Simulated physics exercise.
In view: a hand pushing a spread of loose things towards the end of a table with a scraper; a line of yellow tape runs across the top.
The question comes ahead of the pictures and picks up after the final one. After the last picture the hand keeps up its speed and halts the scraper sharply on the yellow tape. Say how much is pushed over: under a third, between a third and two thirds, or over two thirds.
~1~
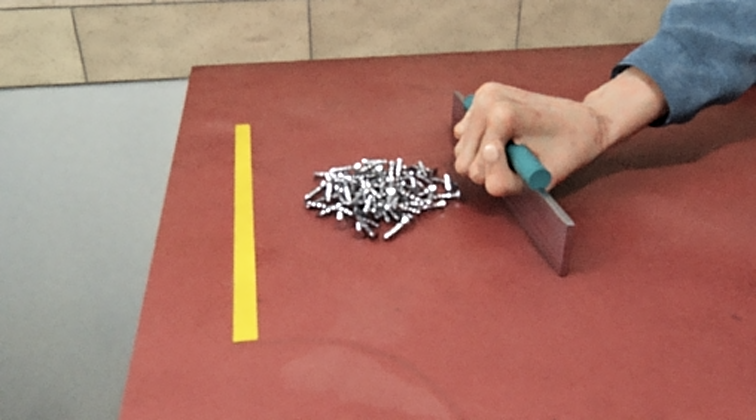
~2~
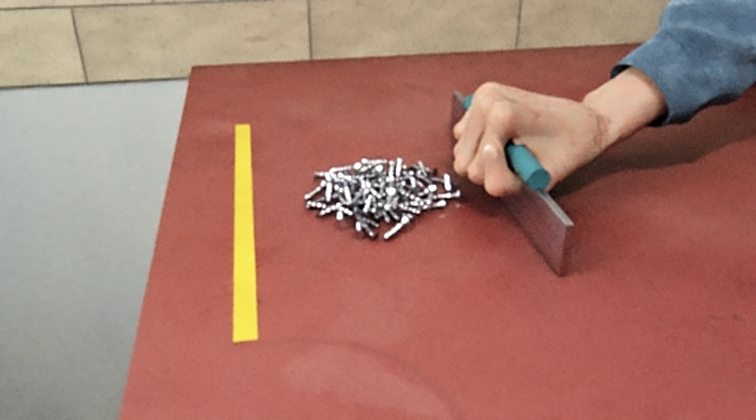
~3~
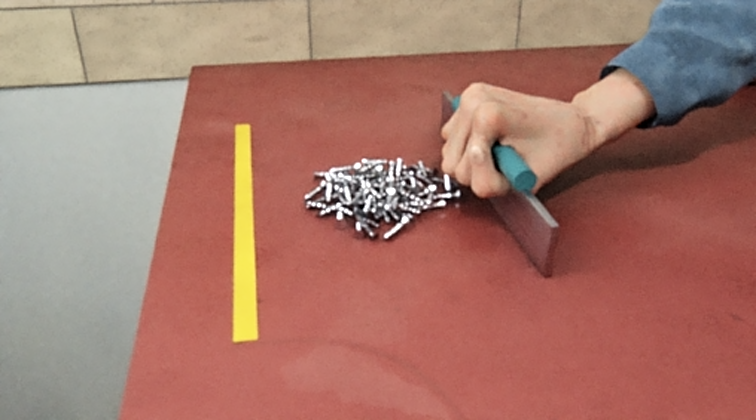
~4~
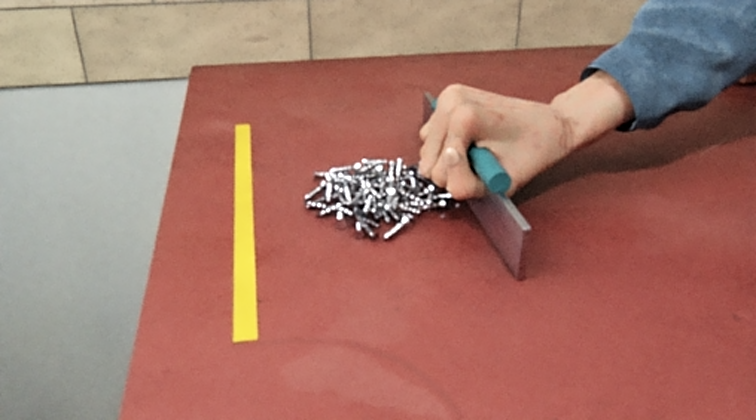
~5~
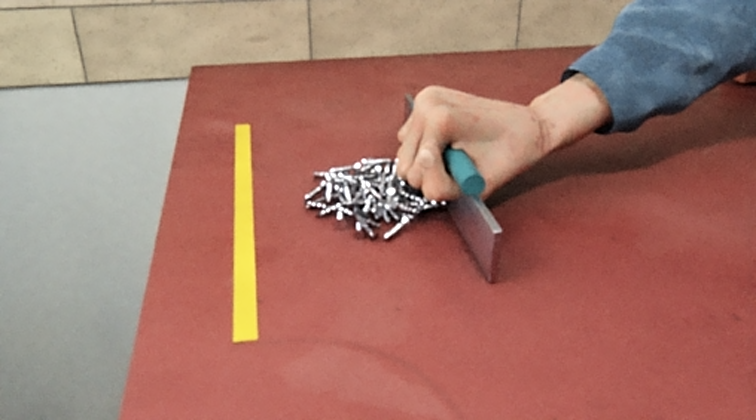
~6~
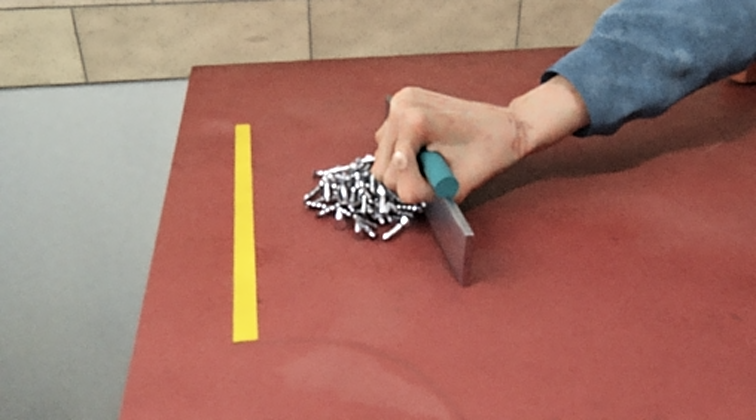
Over it goes: A modest share, below a third.
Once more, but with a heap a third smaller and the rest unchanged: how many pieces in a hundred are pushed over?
I'd expect around 10 per cent.
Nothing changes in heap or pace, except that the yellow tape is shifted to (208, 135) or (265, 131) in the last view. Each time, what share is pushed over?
It would come to 70 percent in the first case and 0 percent in the second.
Shortly afterwards, scraper still moving, near (323, 157); heap all on the table, its front near (234, 202).
Next, scraper stopped at the yellow tape; heap only a few over the edge.
Some moments later, scraper stopped at the yellow tape; heap a little over the edge.
In the end, scraper stopped at the yellow tape; heap a little over the edge.
